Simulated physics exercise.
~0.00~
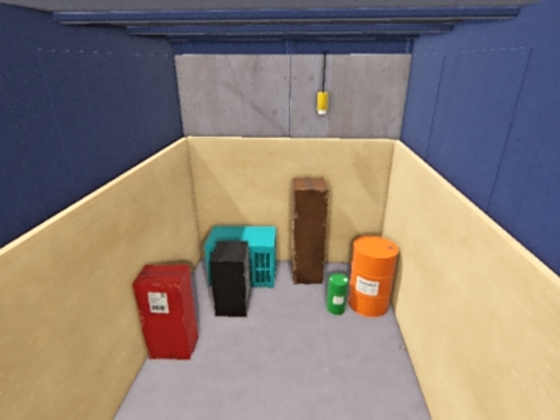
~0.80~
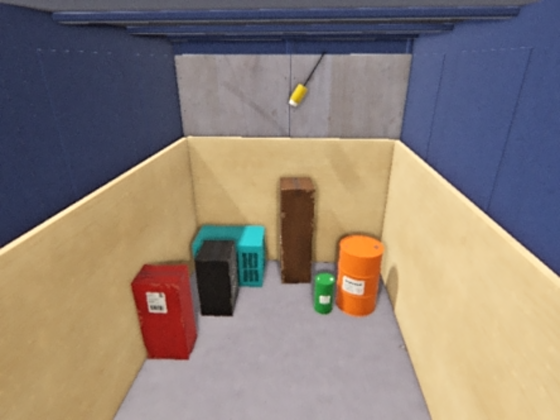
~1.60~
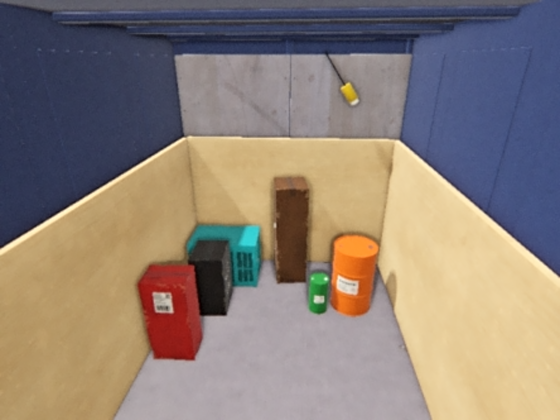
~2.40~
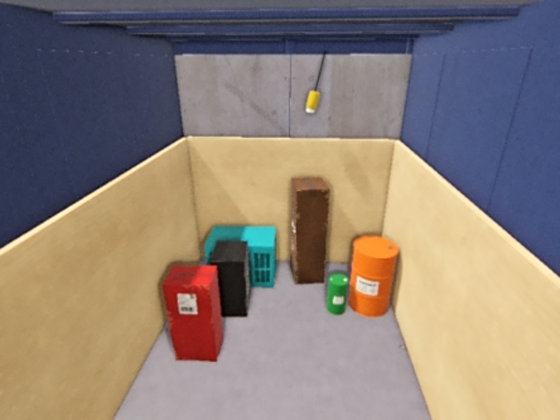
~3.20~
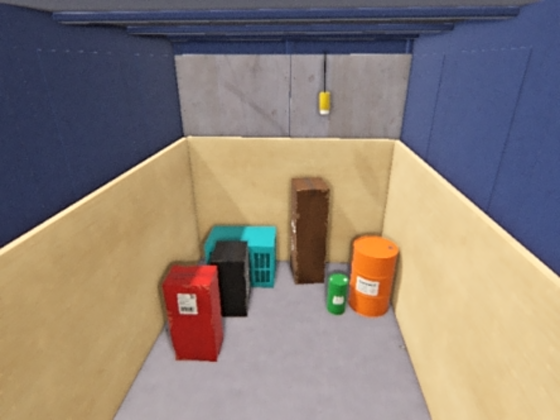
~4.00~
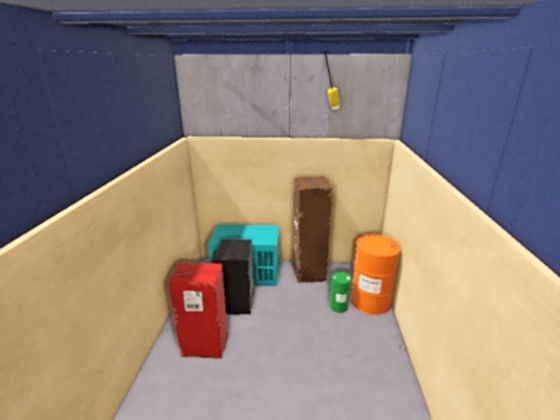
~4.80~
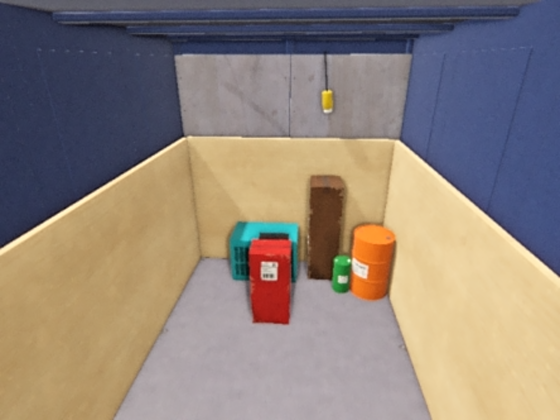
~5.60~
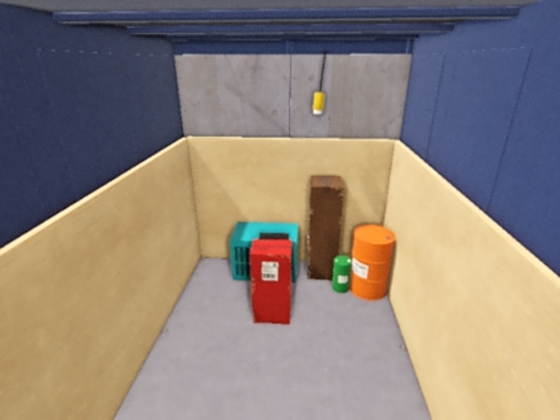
At first, six items stand in a van's load bay, with a red box at the left, an orange drum and green canister at the right, and a yellow lamp hanging above. The lamp swings left as everything but the red box slides slightly left. Then the lamp swings right, and the red box edges right before the others slide back that way. After a brief pause, the load nudges slightly again. Next, the red and black boxes slide far right and deeper in, while the turquoise chest turns. Finally, all rest upright near the far wall, the black box mostly hidden behind the red one.
